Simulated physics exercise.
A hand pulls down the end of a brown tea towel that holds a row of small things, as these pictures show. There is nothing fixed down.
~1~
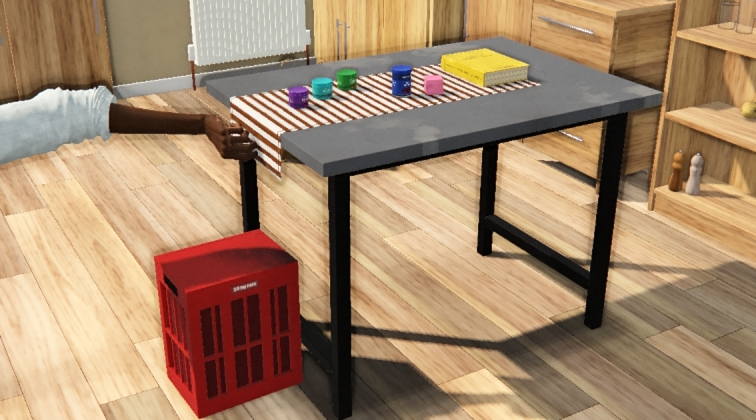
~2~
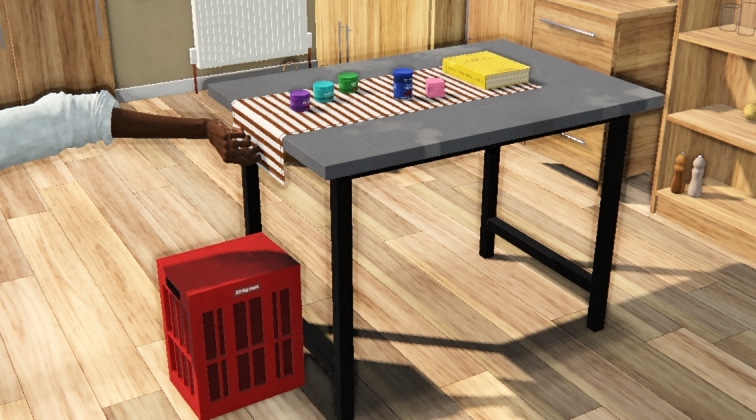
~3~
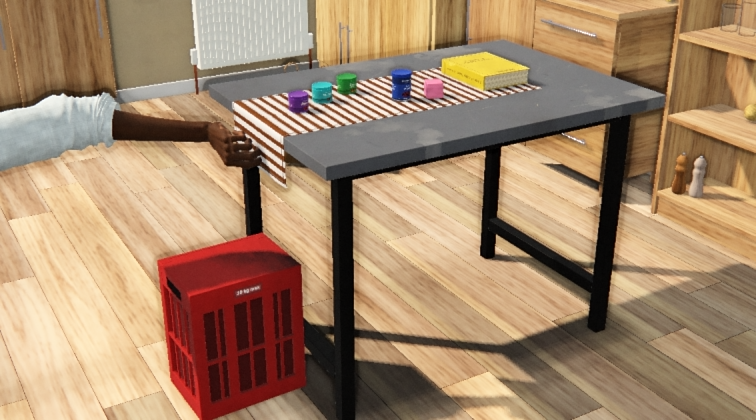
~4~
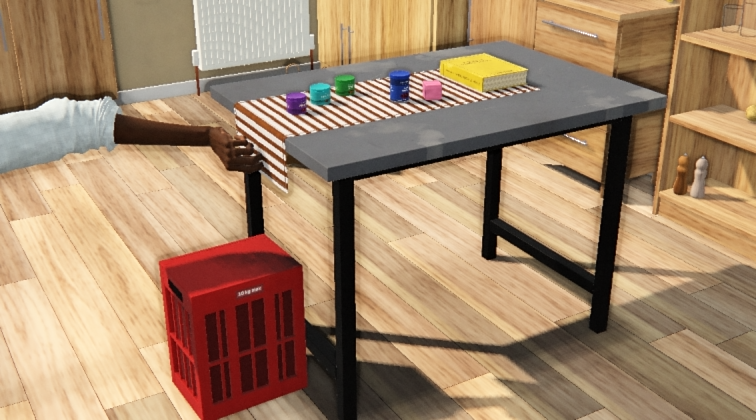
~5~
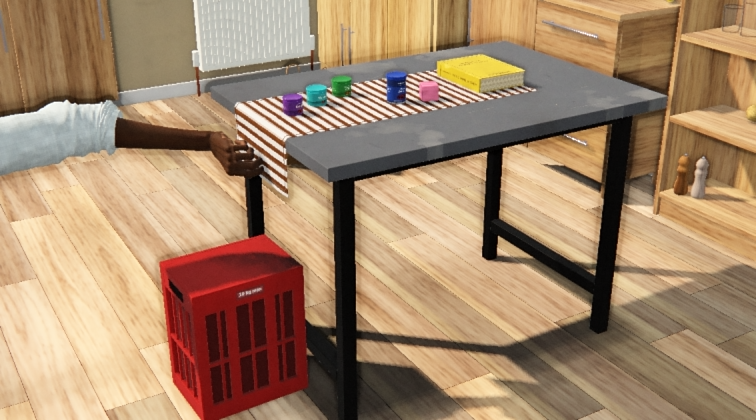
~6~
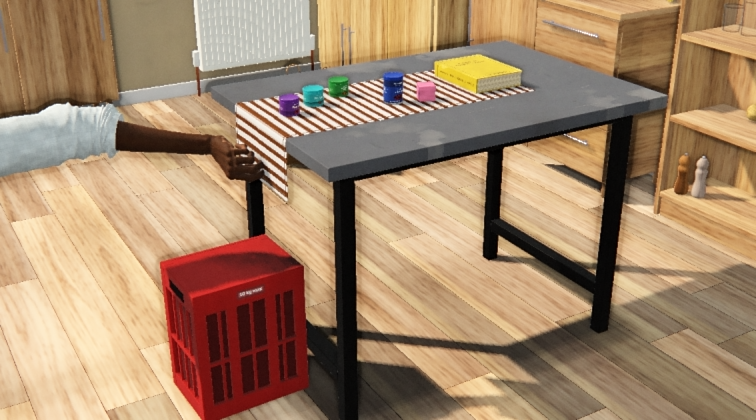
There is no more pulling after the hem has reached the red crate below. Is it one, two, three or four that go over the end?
It is two.
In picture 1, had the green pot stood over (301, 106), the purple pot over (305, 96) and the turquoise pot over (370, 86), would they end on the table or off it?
In the end the green pot is no longer on top, the purple pot is no longer on top, and the turquoise pot is still on top.
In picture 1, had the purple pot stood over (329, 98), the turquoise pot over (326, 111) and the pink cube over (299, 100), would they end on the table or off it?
Of the three, the purple pot ends off the top, the turquoise pot ends off the top and the pink cube ends off the top.
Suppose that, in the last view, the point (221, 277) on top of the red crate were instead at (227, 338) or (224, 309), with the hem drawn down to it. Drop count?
If so, 4 and 3.
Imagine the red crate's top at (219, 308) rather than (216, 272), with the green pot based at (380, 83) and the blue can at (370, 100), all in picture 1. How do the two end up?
The green pot? Safe. The blue can? Lost.
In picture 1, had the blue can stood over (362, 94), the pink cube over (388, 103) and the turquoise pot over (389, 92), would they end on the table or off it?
Looking at each one, the blue can remains in position, the pink cube remains in position and the turquoise pot remains in position.
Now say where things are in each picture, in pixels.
In the first picture, hem (282, 181); purple pot (298, 90); turquoise pot (322, 81); green pot (347, 72); blue can (402, 68); pink cube (434, 77); top of the crate (216, 272).
In the second picture, hem (284, 185); purple pot (300, 93).
In the third picture, hem (287, 188); turquoise pot (322, 85).
In the fourth picture, hem (288, 193); green pot (345, 78); top of the crate (220, 277).
In the fifth picture, hem (289, 198); blue can (397, 74).
In the sixth picture, hem (288, 202); purple pot (289, 97); turquoise pot (313, 88); green pot (338, 79); blue can (393, 75); pink cube (426, 84).
A little later, hem near (264, 239); purple pot gone.
Next, hem on the crate; purple pot and turquoise pot gone.
When it is over, hem on the crate; purple pot and turquoise pot gone. Over the edge go two.
